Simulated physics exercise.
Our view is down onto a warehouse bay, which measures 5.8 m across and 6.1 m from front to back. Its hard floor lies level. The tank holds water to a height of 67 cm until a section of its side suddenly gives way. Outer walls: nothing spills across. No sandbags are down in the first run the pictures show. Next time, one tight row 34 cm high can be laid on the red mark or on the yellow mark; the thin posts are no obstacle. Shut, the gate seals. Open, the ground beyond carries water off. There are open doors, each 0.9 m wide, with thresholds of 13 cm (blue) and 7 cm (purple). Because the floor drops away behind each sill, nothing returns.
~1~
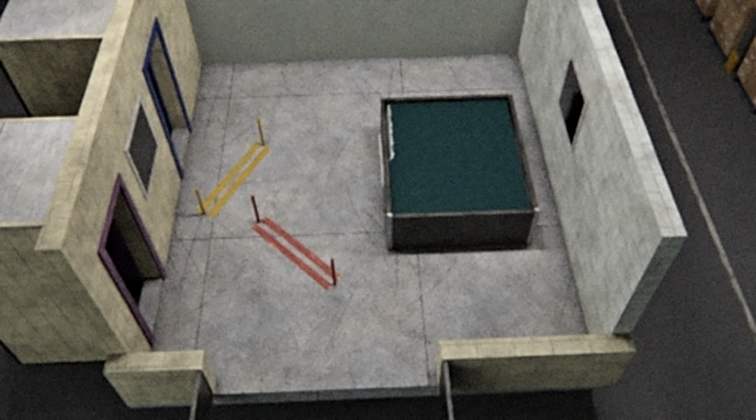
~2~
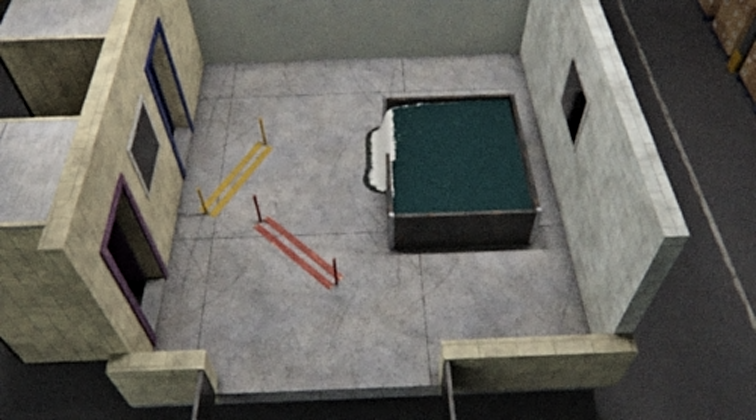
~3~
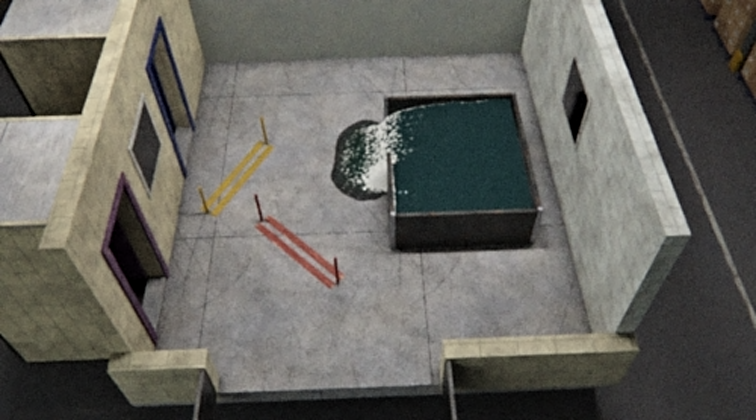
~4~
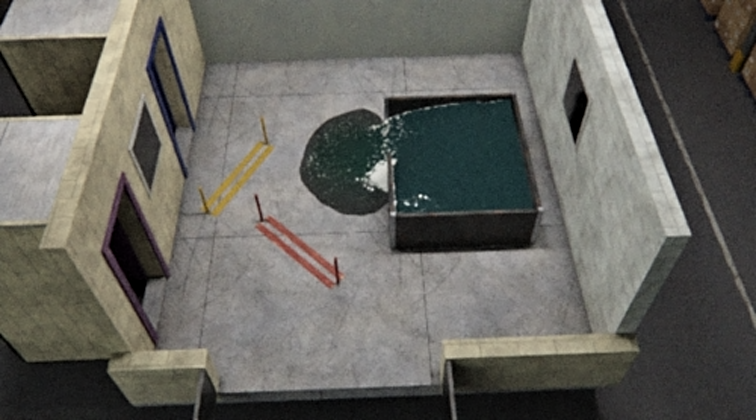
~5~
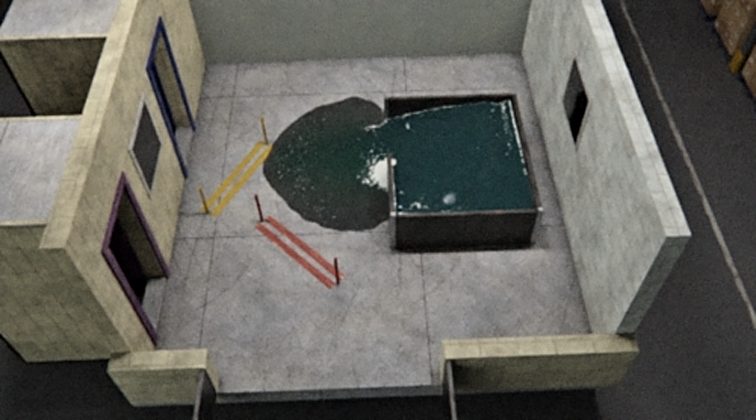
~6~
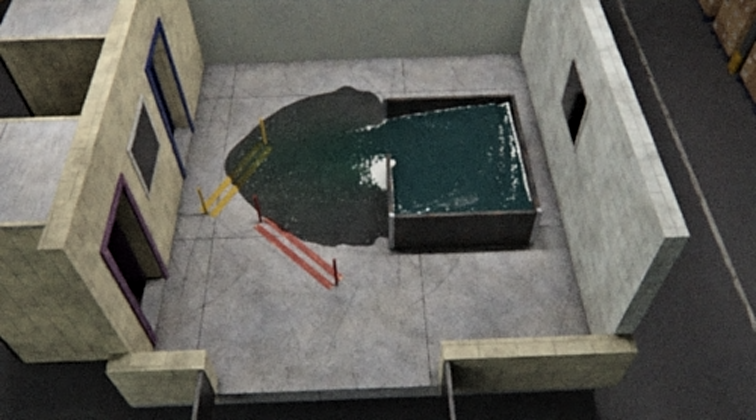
A large dark-walled tank of deep green water stands right of centre on the grey floor of a walled warehouse bay, seen from high above. Blue-framed and purple-framed doorways open in the left wall, with yellow and red stripes between thin posts nearby. White, foaming water pours from the tank's left side and spreads leftward in a widening dark sheet, crossing the yellow stripes and touching the red ones, while the camera stays practically still.
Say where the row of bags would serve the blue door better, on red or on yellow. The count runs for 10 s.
On yellow.
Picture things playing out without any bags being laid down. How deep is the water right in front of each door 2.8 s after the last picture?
Depth (cm) - blue: 23, purple: 8.
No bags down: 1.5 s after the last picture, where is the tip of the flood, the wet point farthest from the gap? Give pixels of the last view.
In the last view, it's close to (151, 365).
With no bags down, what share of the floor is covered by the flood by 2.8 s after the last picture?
Near 50 per cent of the floor.
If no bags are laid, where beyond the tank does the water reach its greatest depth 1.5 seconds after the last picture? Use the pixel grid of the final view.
Near (204, 69).
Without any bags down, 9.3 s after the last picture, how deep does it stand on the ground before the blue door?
The depth there is around 8.5 cm.
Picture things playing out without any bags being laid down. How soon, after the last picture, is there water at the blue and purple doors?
Blue: 0.2 s; purple: 1.1 s.
Then, 0.7 s after the last picture water covers 35 % of the floor and is deepest (38 cm) near (378, 151) in the run without bags; in at the blue door, 24 L with no bags, 19 L with the row on red, 0 L on yellow.
Then, 1.5 s after the last picture water covers 40 % of the floor and is deepest (44 cm) near (204, 69) in the run without bags; in at the blue door, 97 L with no bags, 97 L with the row on red, 0 L on yellow.
Then, 2.8 s after the last picture water covers 50 % of the floor and is deepest (25 cm) near (211, 157) in the run without bags; in at the blue door, 176 L with no bags, 179 L with the row on red, 2 L on yellow.
Then, 5.3 s after the last picture water covers 80 % of the floor and is deepest (18 cm) near (149, 378) in the run without bags; in at the blue door, 222 L with no bags, 230 L with the row on red, 10 L on yellow.
Then, 9.3 s after the last picture water covers 100 % of the floor and is deepest (12 cm) near (495, 66) in the run without bags; in at the blue door, 228 L with no bags, 238 L with the row on red, 11 L on yellow.
